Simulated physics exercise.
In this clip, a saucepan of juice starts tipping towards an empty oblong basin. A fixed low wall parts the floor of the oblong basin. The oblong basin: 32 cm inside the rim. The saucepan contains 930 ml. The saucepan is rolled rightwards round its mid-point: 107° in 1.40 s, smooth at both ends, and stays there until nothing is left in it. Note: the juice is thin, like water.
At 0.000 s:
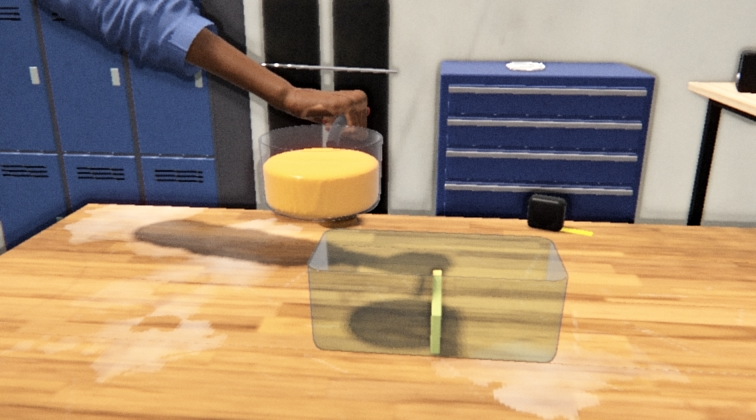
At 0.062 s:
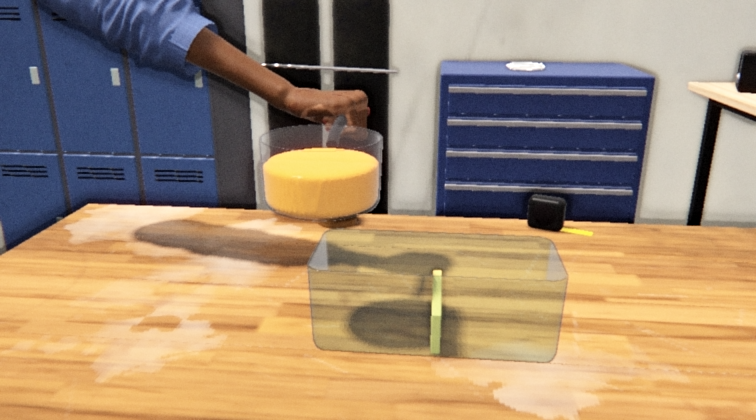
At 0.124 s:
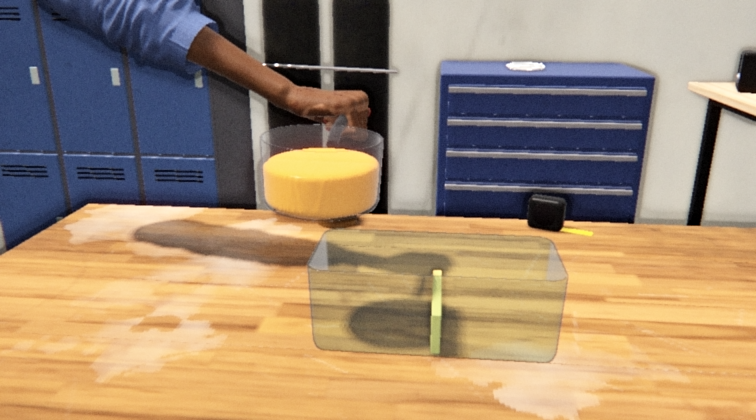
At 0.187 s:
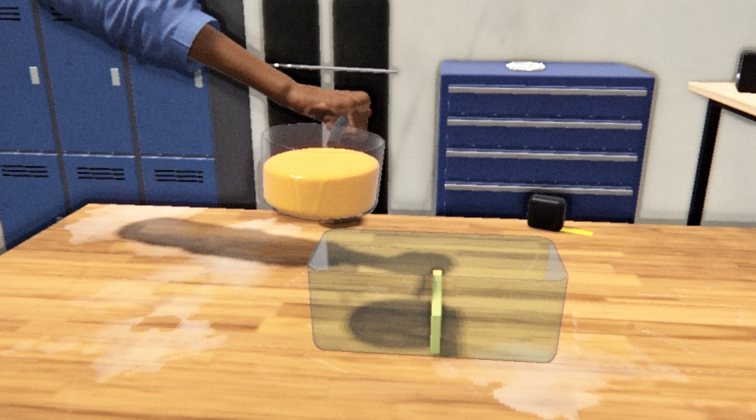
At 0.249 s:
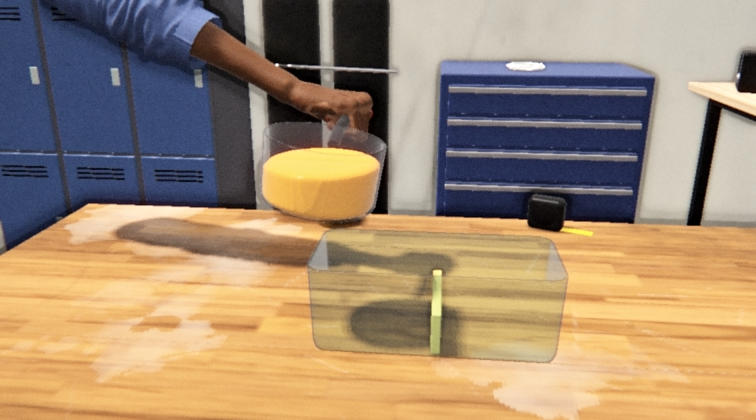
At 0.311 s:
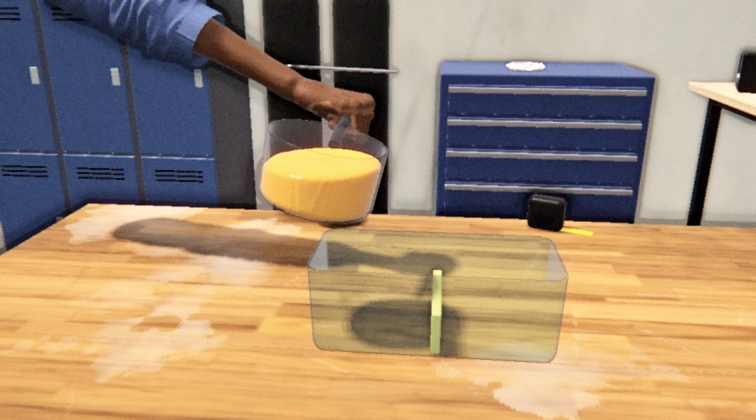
A hand slowly tilts a clear saucepan of orange juice rightwards above a wooden table.
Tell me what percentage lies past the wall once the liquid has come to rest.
Some 16 per cent.
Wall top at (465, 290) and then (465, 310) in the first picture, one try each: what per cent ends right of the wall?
The first try gives 0 percent and the second 15 percent.
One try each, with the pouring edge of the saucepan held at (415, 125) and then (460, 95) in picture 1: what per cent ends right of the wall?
In order, 70 and 95 per cent.
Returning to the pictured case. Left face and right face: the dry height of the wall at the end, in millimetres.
Looks like roughly 20 mm on the left and roughly 50 mm on the right.
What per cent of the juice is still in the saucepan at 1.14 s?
Roughly 16 percent remains.
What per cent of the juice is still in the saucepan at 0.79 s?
Portion remaining: Approx. 70 per cent.
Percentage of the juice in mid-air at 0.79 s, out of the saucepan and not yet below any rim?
Roughly 20 percent.
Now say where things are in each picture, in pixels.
In the first frame, tilt 0°; pouring edge (381, 140); surface from (267, 160) to (379, 163); the oblong basin's rim runs from (317, 249) to (560, 259); the wall's top is at (437, 292).
In the second frame, tilt 1°; pouring edge (381, 141); surface from (267, 160) to (379, 163).
In the third frame, tilt 2°; pouring edge (382, 142); surface from (267, 160) to (379, 163).
In the fourth frame, tilt 5°; pouring edge (383, 145); surface from (268, 160) to (379, 164).
In the fifth frame, tilt 8°; pouring edge (385, 149); surface from (267, 160) to (380, 164).
In the sixth frame, tilt 13°; pouring edge (386, 154); surface from (267, 160) to (381, 165).
After 0.79 s the tilt is 64° and 71 per cent is still to pour, 8 is left of the wall and 0 right of it.
After 1.14 s the tilt is 98° and 16 per cent is still to pour, 61 is left of the wall and 15 right of it.
After 1.50 s the tilt is 107° and 1 per cent is still to pour, 83 is left of the wall and 16 right of it.
After 1.90 s the tilt is 107° and 0 per cent is still to pour, 83 is left of the wall and 16 right of it.
In the end 83 per cent lies left of the wall, 16 right of it and 0 outside.
